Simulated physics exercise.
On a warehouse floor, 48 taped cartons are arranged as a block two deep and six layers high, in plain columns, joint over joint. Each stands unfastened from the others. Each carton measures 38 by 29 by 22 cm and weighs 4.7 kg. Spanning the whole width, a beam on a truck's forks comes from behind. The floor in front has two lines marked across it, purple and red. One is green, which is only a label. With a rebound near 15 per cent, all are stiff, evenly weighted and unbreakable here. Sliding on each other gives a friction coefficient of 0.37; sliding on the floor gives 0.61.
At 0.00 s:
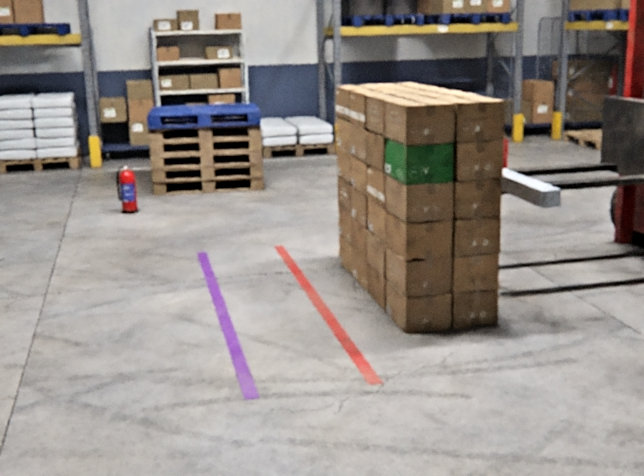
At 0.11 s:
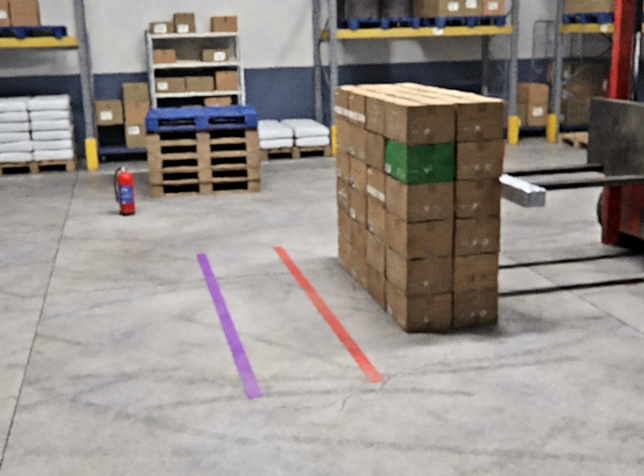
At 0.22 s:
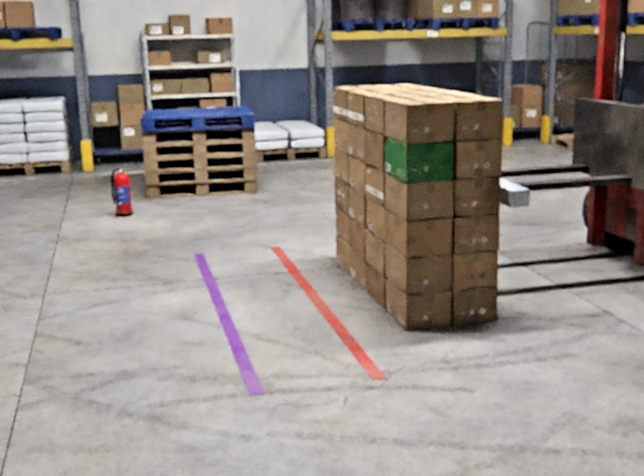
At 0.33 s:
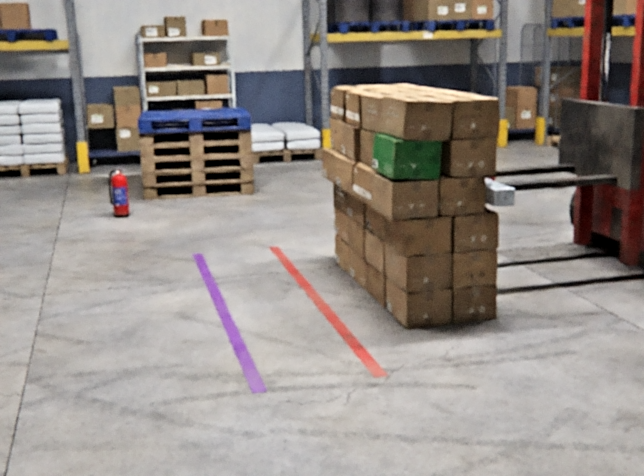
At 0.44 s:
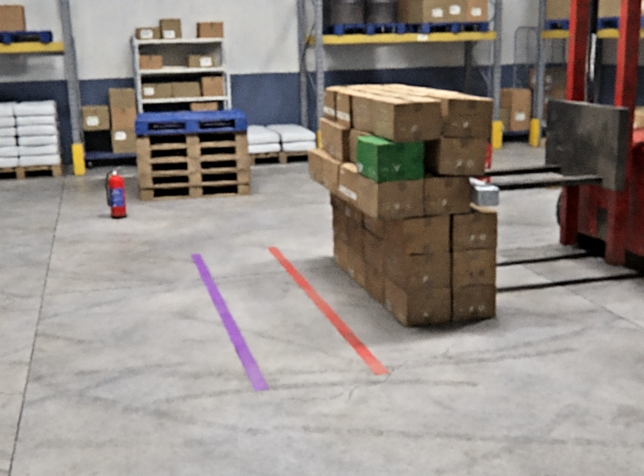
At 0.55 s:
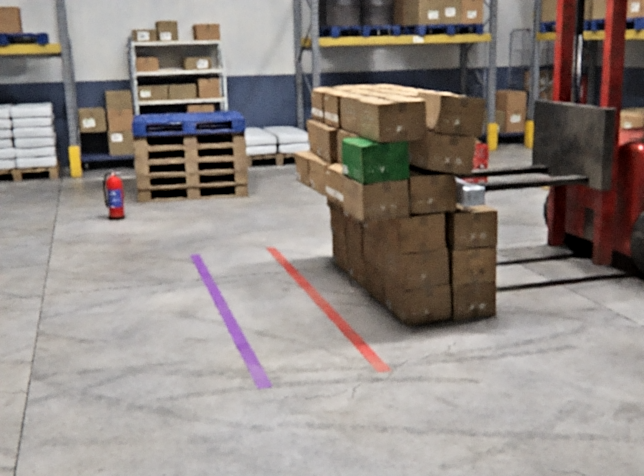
To begin with, a neat block of taped cartons, one of them green, stands still on a warehouse floor as a forklift's beam closes in from the right. The beam then pushes into the block, and the upper cartons, the green one included, shift left and tilt slightly, overhanging the lower layers.
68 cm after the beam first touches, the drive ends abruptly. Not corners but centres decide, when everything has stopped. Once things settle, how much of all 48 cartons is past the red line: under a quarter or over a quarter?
Over a quarter.
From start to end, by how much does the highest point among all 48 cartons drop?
By about 40 cm, start to end.
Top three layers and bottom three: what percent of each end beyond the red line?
Of the top ones 90 percent, of the bottom ones 10 percent.
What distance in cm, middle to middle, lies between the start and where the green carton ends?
I'd say the green one ends up around 140 cm away.
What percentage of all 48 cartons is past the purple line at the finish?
That would be roughly 25 percent of them.
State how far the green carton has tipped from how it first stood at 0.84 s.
Tilt: Approx. 30°.
After 0.84 s, 9 of the 48 cartons past the red line; green carton 31° from how it stood, 14 cm lower.
After 1.28 s, 23 of the 48 cartons past the red line; green carton on its side.
In the end (2.8 s), 24 of the 48 cartons past the red line; green carton on its side. That is 50 per cent. From the last view, middles, green carton near (236, 314).
